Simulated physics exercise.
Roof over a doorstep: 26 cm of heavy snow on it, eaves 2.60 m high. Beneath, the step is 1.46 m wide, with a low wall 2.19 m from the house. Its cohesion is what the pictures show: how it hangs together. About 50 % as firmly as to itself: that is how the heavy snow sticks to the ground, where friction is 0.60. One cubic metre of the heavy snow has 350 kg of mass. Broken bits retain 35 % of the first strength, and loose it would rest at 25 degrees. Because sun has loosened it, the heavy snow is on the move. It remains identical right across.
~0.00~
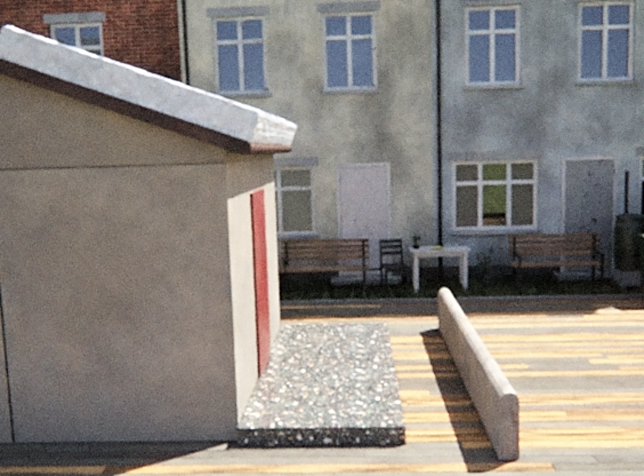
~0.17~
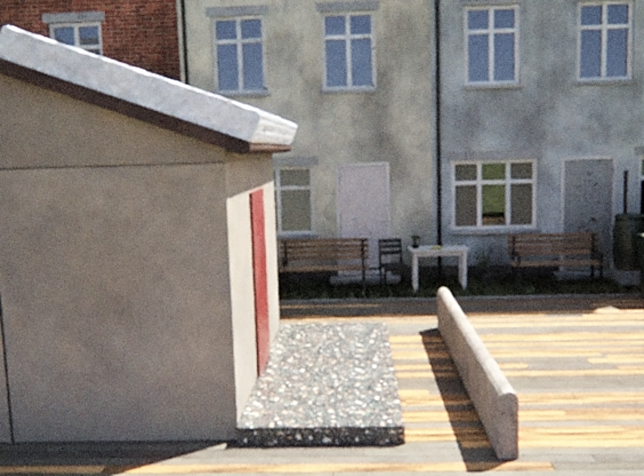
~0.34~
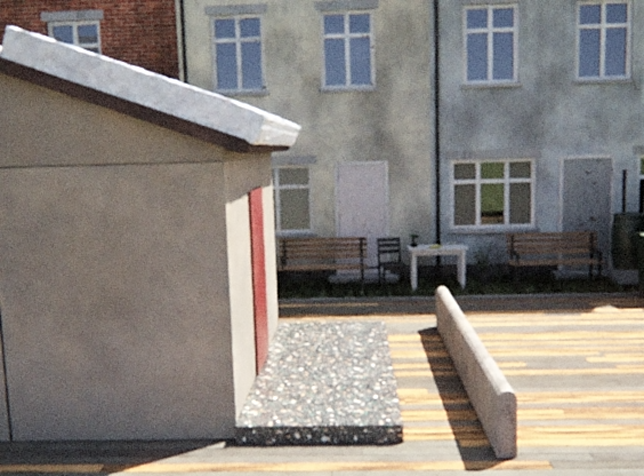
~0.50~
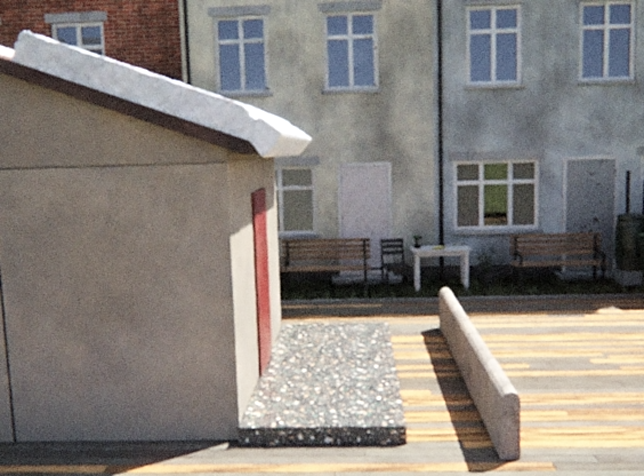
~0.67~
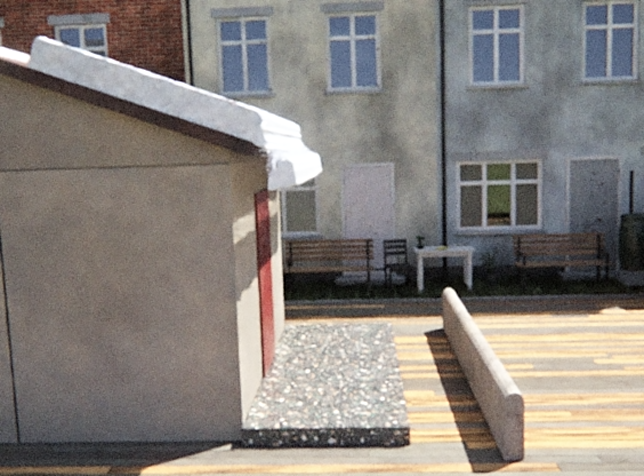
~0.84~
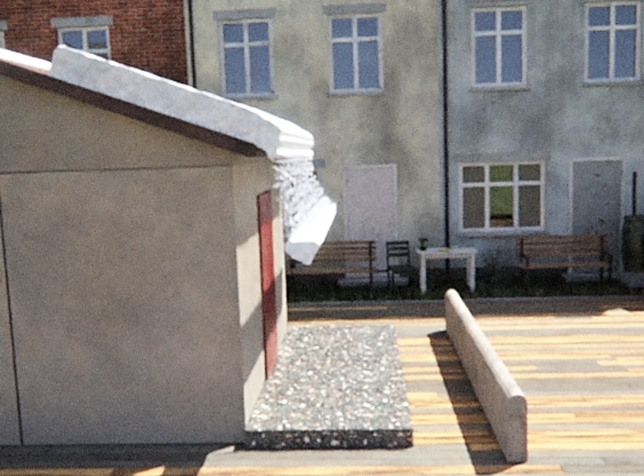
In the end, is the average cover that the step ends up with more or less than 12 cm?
My guess is it tops that value.
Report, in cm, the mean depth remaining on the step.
I'd put it at around 16 cm.
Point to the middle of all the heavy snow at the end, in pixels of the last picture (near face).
Somewhere near (421, 416).
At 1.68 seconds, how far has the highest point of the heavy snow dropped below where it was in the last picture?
Measured change: About 0.4 m.
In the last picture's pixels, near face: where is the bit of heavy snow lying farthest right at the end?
Around (513, 381).
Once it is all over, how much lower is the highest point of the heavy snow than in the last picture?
Roughly 2.8 m.
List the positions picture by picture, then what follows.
Foremost bit of the heavy snow at (258, 111), 1 % of it past the eaves, in one piece, in the first frame.
Foremost bit of the heavy snow at (259, 112), its middle shifted 1.6 cm, 2 % of it past the eaves, in one piece, in the second frame.
Foremost bit of the heavy snow at (264, 114), its middle shifted 6.3 cm, 4 % of it past the eaves, in one piece, in the third frame.
Foremost bit of the heavy snow at (280, 137), its middle shifted 14 cm, 8 % of it past the eaves, cracking, in the fourth frame.
Foremost bit of the heavy snow at (297, 178), its middle shifted 27 cm, 13 % of it past the eaves, cracking, in the fifth frame.
Foremost bit of the heavy snow at (318, 237), its middle shifted 44 cm, 19 % of it past the eaves, cracking, in the sixth frame.
After 1.23 s, 78 % of the snow is still up on the roof and 22 % is falling or down.
After 1.68 s, 48 % of the snow is still up on the roof and 52 % is falling or down.
After 2.14 s, 7 % of the snow is still up on the roof and 93 % is falling or down.
After 2.60 s, none of the snow is still up on the roof and all is falling or down.
After 3.20 s, none of the snow is still up on the roof and the snow on the step is 16 cm deep on average.
